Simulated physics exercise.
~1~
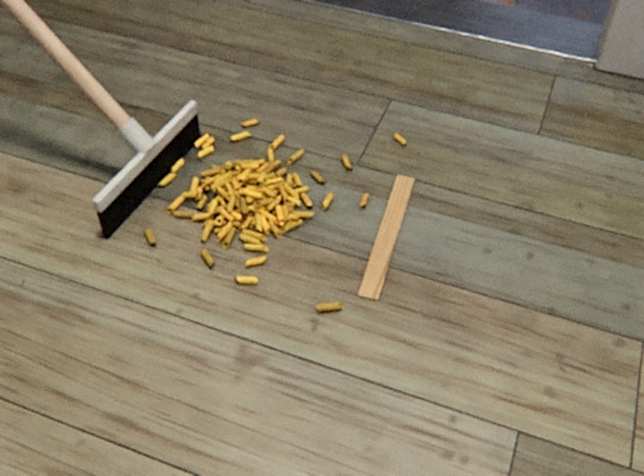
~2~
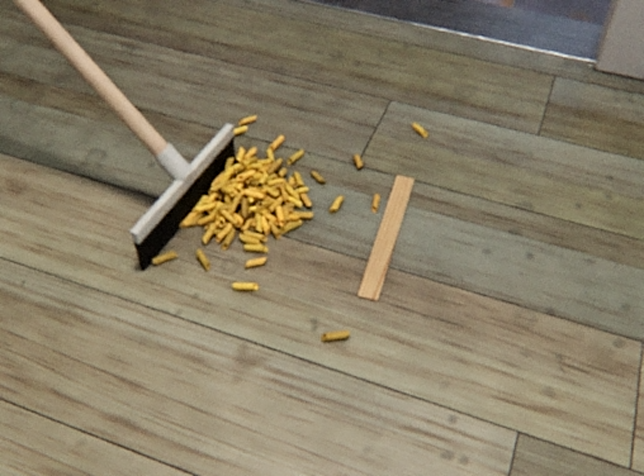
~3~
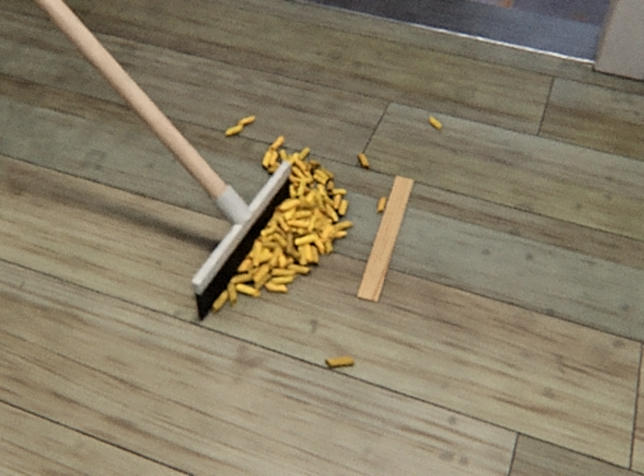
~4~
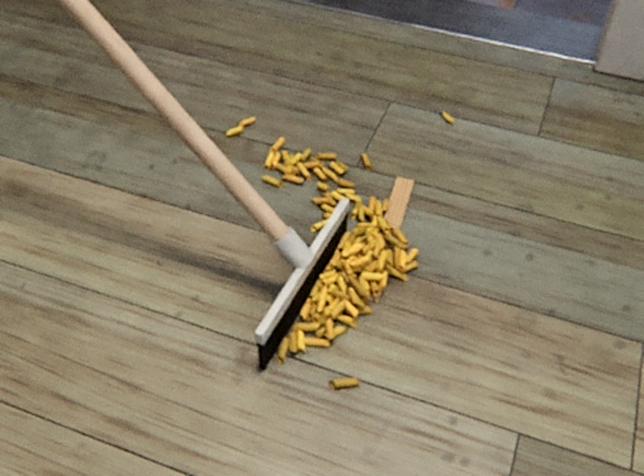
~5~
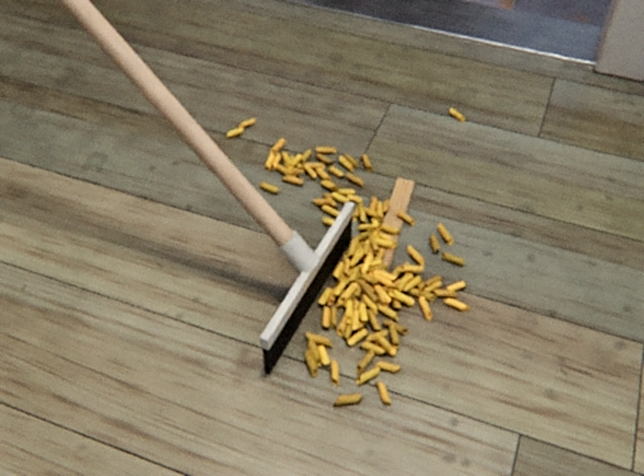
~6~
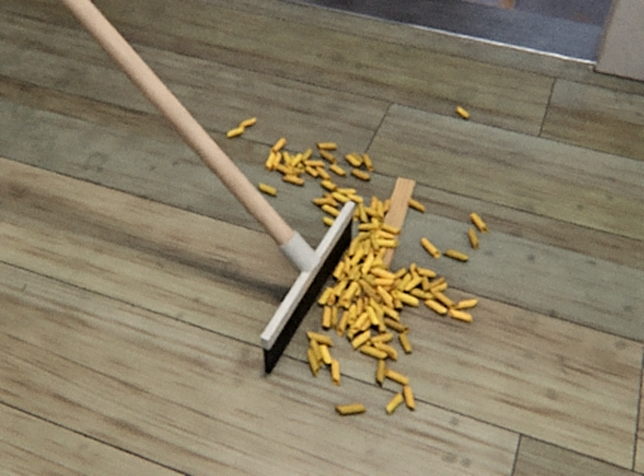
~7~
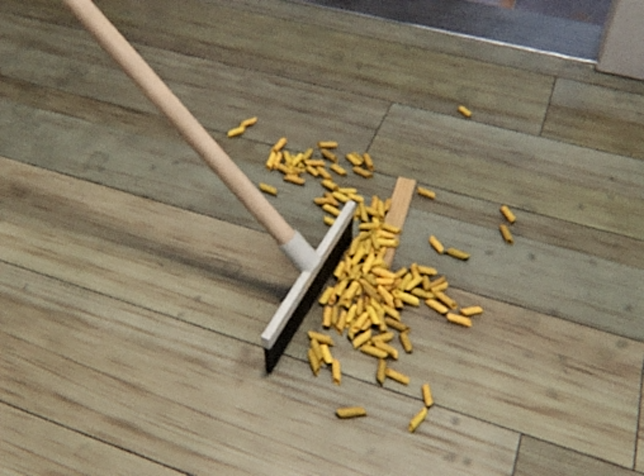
On a floor of grey-brown wooden planks near a doorway, a squeegee with a pale wooden handle and a black blade stands at the left beside a loose heap of small yellow pasta pieces. It pushes the heap right and slightly downward toward a flat wooden strip, bunching the pieces together while some slip past its upper end and stay behind. The blade stops close to the strip as the pasta spills over and around it. A few pieces slide on farther right and downward before slowing. At the end, some pasta lies on or just past the strip, with most scattered elsewhere.
